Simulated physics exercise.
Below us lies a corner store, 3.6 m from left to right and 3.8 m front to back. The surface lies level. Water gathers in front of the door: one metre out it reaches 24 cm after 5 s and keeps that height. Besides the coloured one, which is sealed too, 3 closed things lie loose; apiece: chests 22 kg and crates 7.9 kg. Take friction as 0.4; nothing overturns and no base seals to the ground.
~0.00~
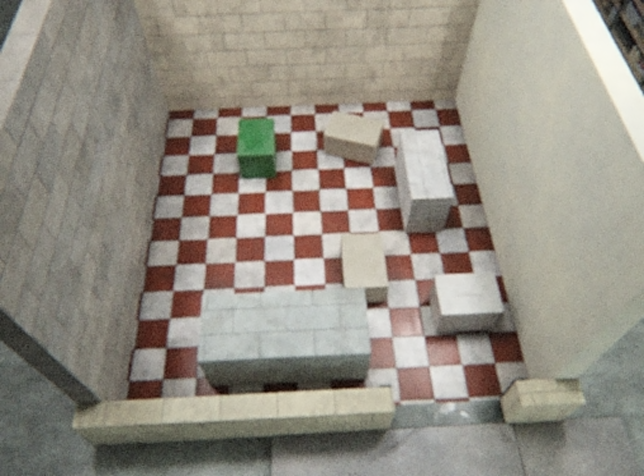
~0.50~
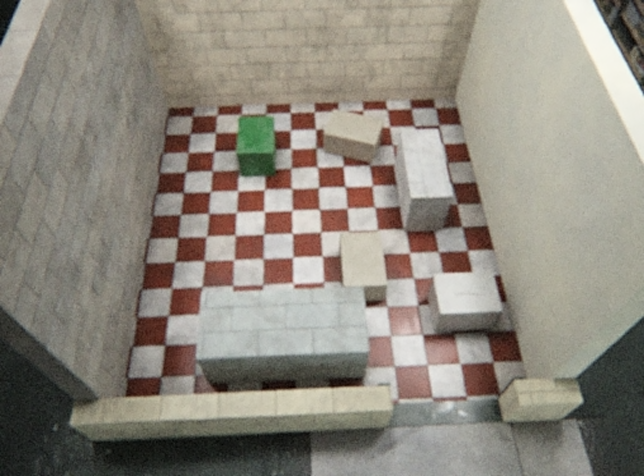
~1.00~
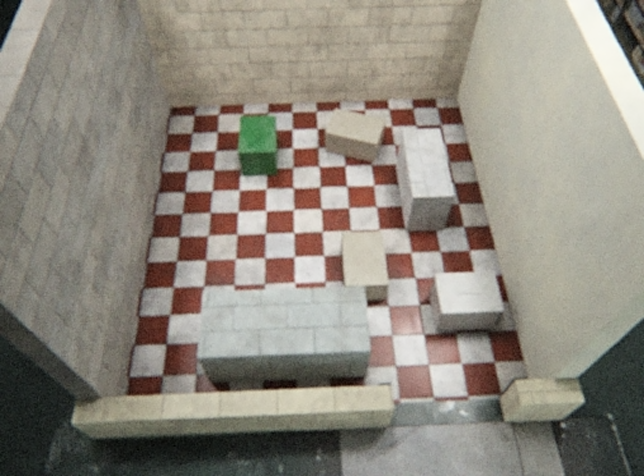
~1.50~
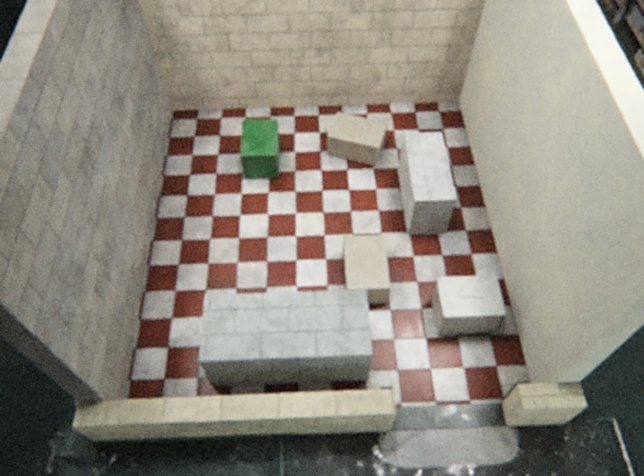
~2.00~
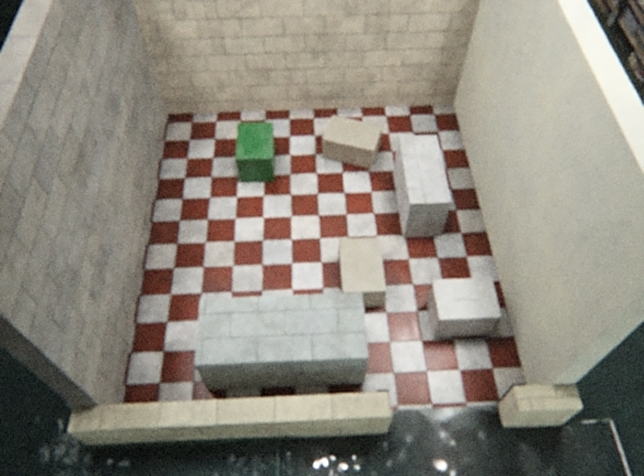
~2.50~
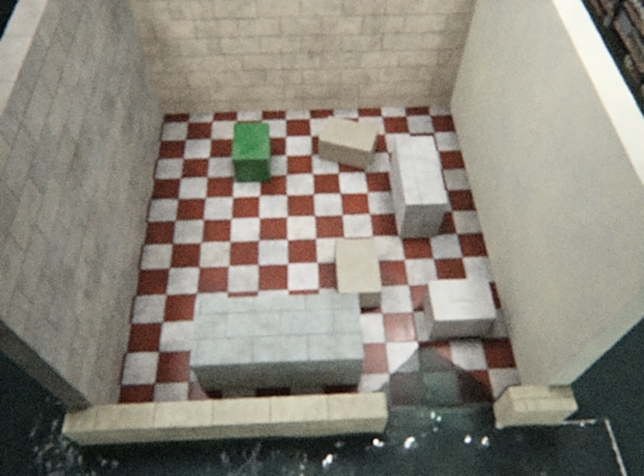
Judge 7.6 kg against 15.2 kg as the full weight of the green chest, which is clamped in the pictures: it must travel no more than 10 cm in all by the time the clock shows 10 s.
Verdict: Neither weight holds it.
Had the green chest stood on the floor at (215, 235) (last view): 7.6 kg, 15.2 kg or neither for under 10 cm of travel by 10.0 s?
Neither holds.
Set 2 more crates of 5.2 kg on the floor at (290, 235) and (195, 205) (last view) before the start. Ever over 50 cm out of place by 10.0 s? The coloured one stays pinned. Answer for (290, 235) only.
It is over.
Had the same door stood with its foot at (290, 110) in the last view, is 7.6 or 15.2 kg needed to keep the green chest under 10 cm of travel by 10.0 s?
Then neither weight holds it.
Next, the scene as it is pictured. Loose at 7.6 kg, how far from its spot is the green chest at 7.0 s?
Roughly 20 cm.
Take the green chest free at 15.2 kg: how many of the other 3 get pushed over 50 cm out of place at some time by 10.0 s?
That makes 3.
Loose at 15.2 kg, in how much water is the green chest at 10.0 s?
Roughly 16 cm.
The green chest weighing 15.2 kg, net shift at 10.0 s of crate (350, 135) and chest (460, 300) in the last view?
In turn: 30 cm, 80 cm.
After 3.5 s the green chest would be 0 cm from its start with 7.6 kg and 0 cm from its start with 15.2 kg; 0 cm of water round it then.
After 4.5 s the green chest would be 0 cm from its start with 7.6 kg and 0 cm from its start with 15.2 kg; 0 cm of water round it then.
After 7.0 s the green chest would be 18 cm from its start with 7.6 kg and 1 cm from its start with 15.2 kg; 4 cm of water round it then.
After 10.0 s the green chest would be 84 cm from its start with 7.6 kg and 99 cm from its start with 15.2 kg; 16 cm of water round it then.
